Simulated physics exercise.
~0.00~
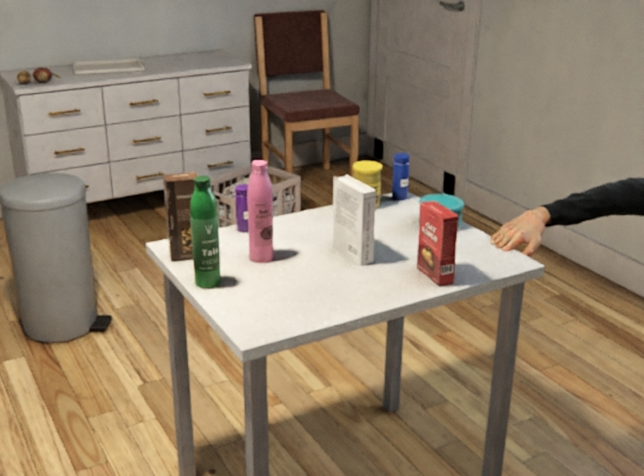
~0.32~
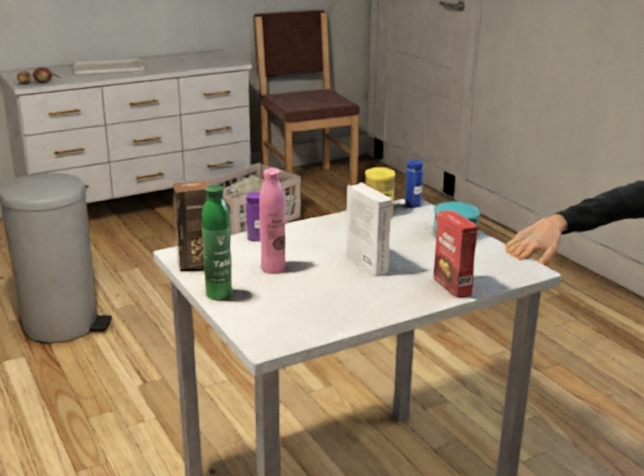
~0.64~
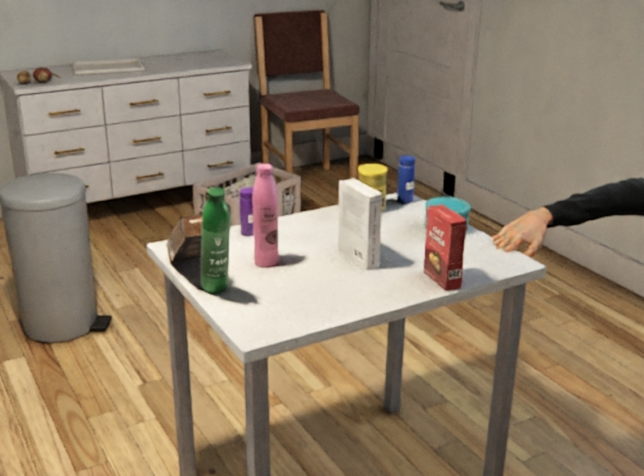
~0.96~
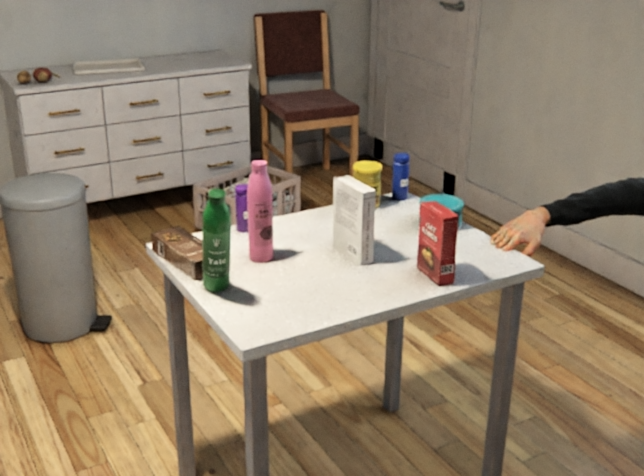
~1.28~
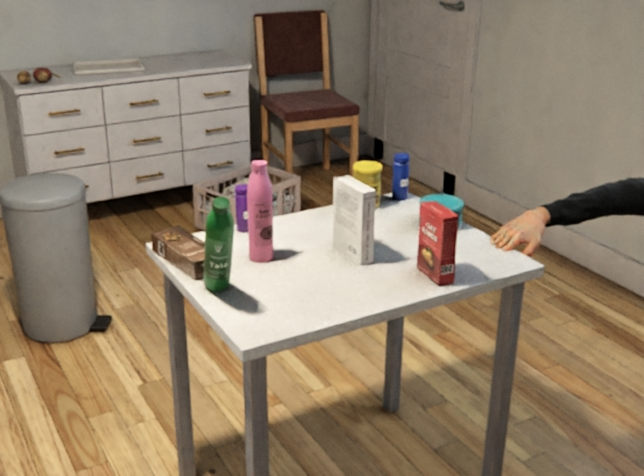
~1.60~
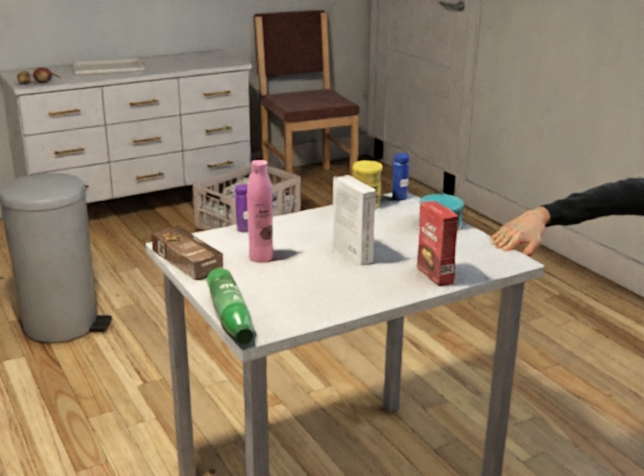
To begin with, a hand rests at the right edge of a pale table holding upright bottles, boxes and tubs, with a chair and drawers behind. The table shifts a little towards us and to the right, everything on it still standing. It then moves back, and the brown packet and the green bottle start leaning. The packet drops onto its side while the bottle stays tilted. Finally the green bottle topples too, ending on its side near the front corner, while the pink bottle, white book and red packet remain upright.
